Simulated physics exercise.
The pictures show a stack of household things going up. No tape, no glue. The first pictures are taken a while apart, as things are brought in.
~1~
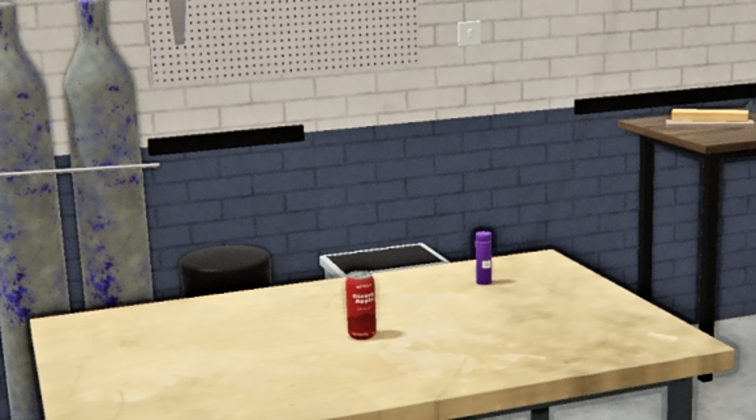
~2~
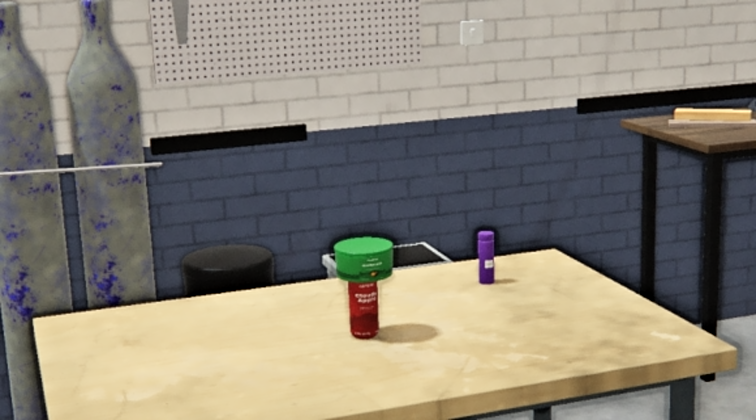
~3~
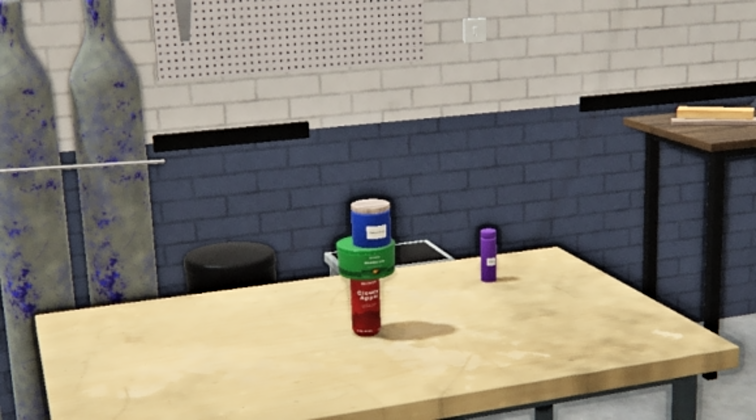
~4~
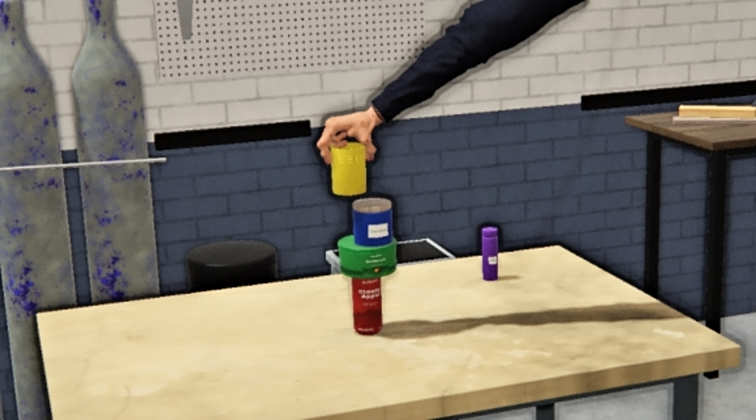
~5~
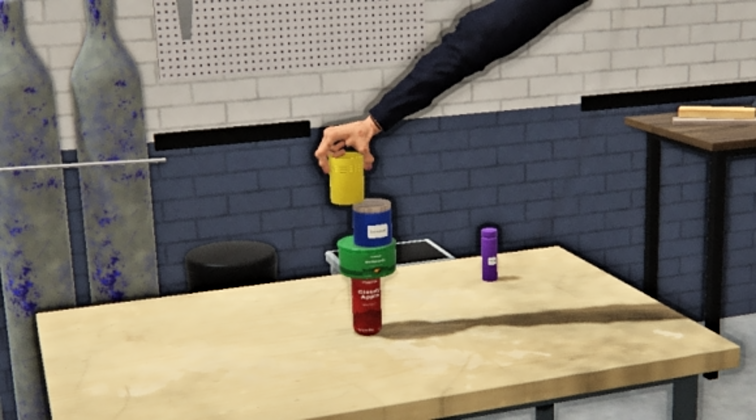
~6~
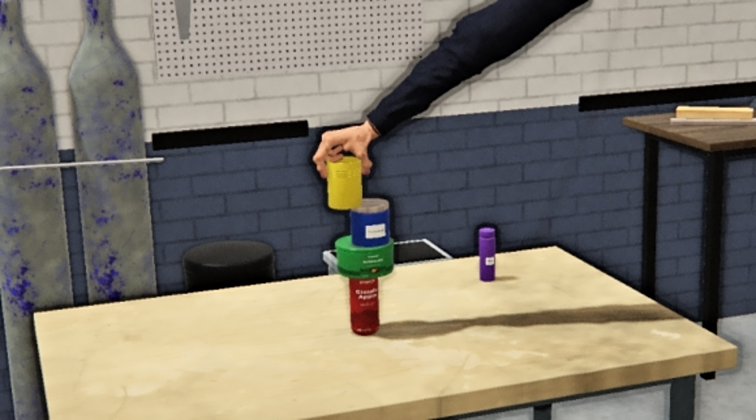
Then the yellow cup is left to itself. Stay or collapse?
It comes apart.
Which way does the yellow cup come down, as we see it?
To the left.
Then, 0.40 s later than the last frame, yellow cup now fallen.
Then, 0.50 s later than the last frame, things are still on the move.
Then, 0.70 s later than the last frame, as before.
When it is over, fallen, yellow cup; the other 4 as before. End places, in pixels of the last picture, yellow cup near (184, 340). The pile gives way.
